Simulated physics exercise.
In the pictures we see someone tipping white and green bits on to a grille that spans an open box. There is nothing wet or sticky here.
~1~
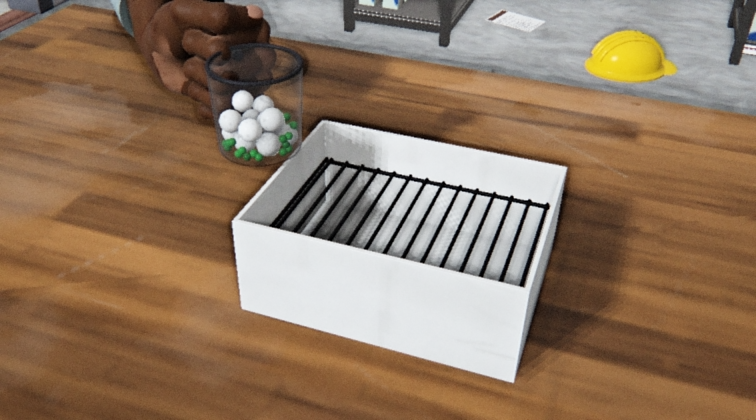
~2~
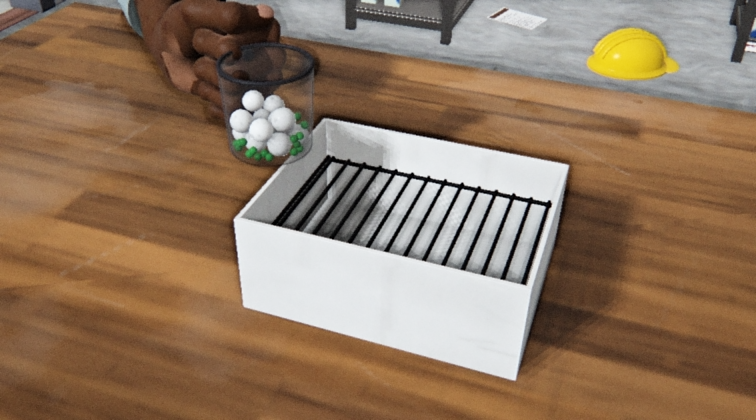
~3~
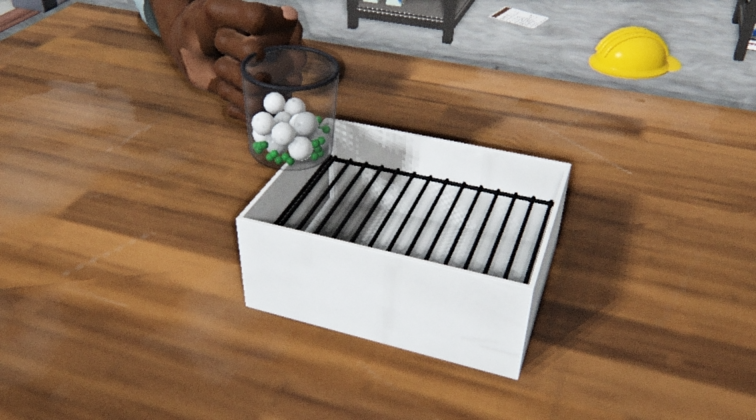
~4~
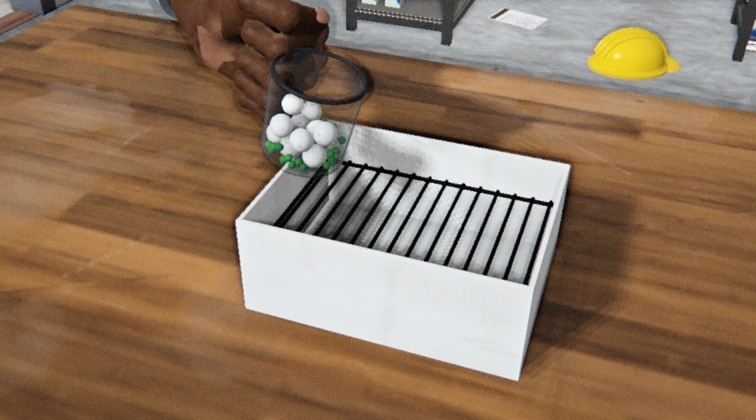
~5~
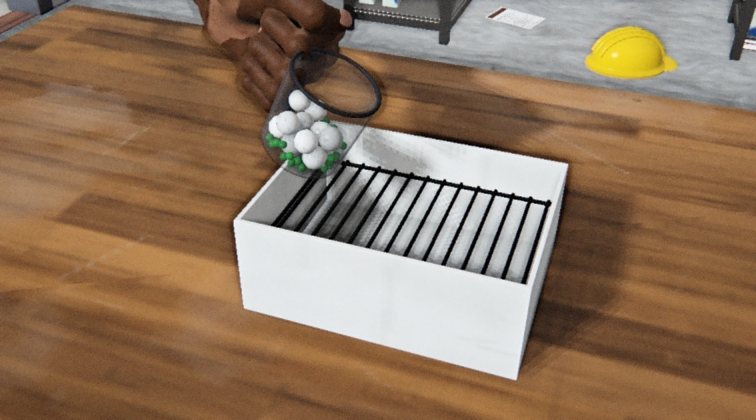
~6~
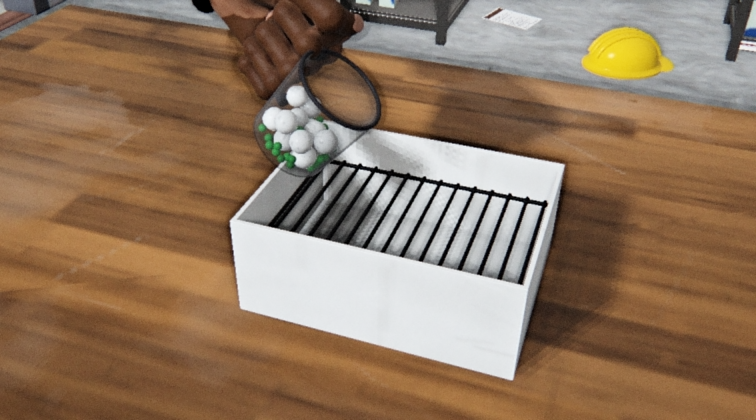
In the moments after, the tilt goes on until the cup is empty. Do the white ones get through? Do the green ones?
White: Kept up; green: Gone through.
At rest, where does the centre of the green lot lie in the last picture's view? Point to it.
My estimate for where it settles is about (348, 263).
Then, 0.52 s later than the last frame, white ones, every one in the cup; green ones, every one in the cup.
Then, 0.98 s later than the last frame, white ones, roughly a third in the cup, roughly two thirds on or over the wires; green ones, almost all in the cup, about a tenth on or over the wires.
Then, 1.37 s later than the last frame, white ones, every one on or over the wires; green ones, about a tenth on or over the wires, the larger part under the rack.
When it is over, white ones, every one on the wires, not one under the rack; green ones, every one under the rack.
